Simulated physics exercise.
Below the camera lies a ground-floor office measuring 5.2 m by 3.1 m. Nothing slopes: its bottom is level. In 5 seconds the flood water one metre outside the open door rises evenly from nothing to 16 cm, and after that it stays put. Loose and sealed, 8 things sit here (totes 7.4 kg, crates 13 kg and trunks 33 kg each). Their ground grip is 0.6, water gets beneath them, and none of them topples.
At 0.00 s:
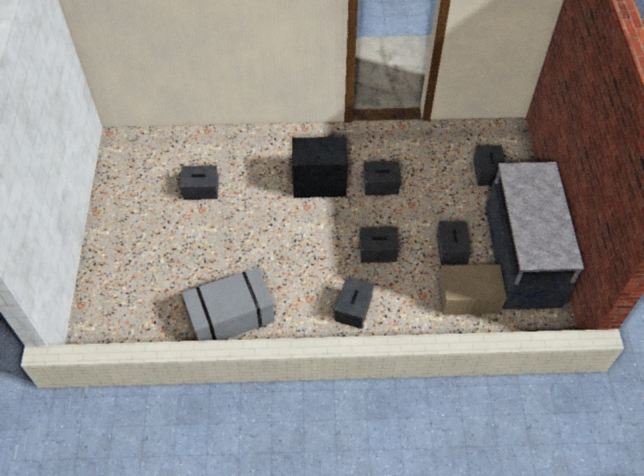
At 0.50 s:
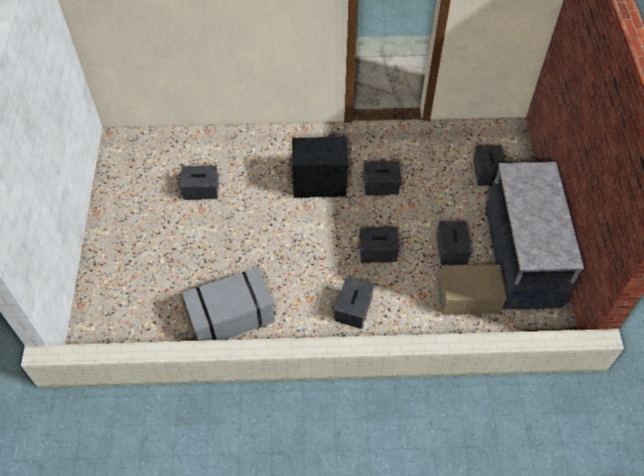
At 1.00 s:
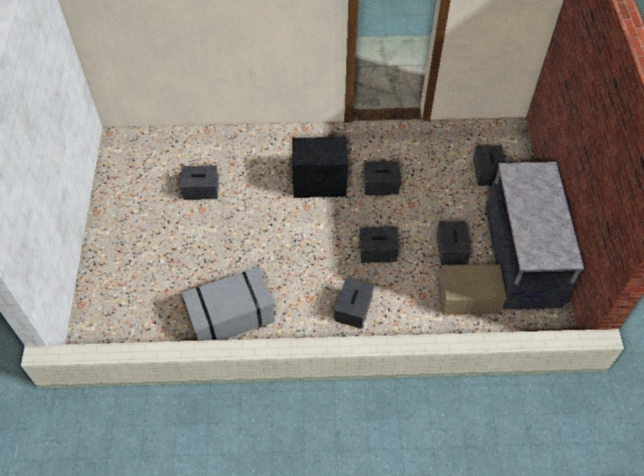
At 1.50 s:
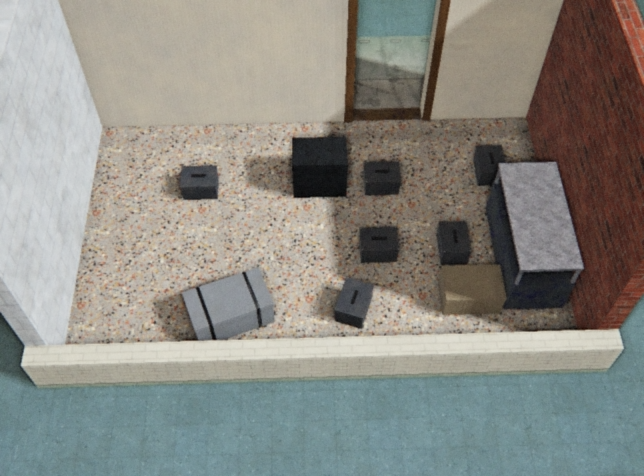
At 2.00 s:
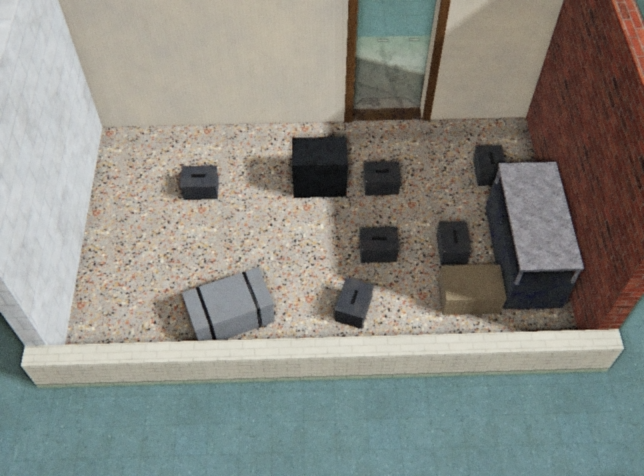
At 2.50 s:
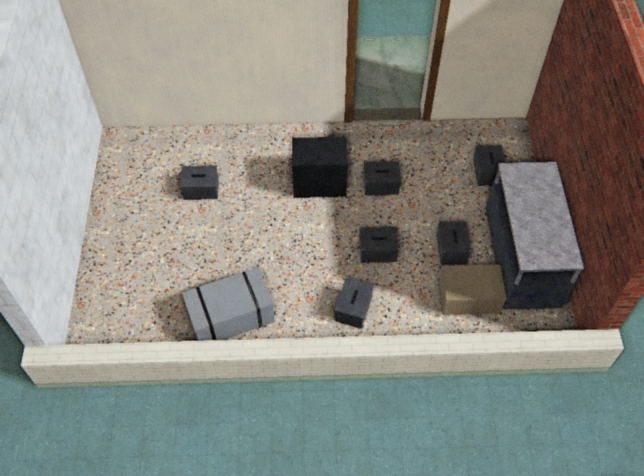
Dark boxes and a grey trunk sitting motionless on a speckled floor as the surrounding blue ground shifts to teal.
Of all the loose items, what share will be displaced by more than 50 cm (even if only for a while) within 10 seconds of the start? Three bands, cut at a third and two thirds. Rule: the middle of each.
Band: One third to two thirds.
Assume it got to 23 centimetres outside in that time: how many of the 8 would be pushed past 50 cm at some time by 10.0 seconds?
Then the count would be 5.
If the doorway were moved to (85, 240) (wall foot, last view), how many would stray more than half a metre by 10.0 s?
You'd get 0 in that case.
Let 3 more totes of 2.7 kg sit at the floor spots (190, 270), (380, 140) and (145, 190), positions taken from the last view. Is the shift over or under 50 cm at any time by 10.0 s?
In the same order as the question: Not as far, farther, not as far.
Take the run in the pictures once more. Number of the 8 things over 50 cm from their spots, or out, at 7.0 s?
My count gives 1.
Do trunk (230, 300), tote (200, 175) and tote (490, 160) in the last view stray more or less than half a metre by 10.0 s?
Order as asked - a smaller shift, a smaller shift, a smaller shift.
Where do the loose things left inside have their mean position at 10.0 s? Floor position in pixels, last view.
(341, 286).
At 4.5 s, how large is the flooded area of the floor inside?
I'd put it close to 2.5 m2.
After 3.5 s 0 of 8 are over 50 cm from their spots; 0 afloat.
After 4.5 s 0 of 8 are over 50 cm from their spots; 0 afloat.
After 7.0 s 1 of 8 are over 50 cm from their spots; 2 afloat.
After 10.0 s 4 of 8 are over 50 cm from their spots, and 4 have been at some point; 5 afloat.
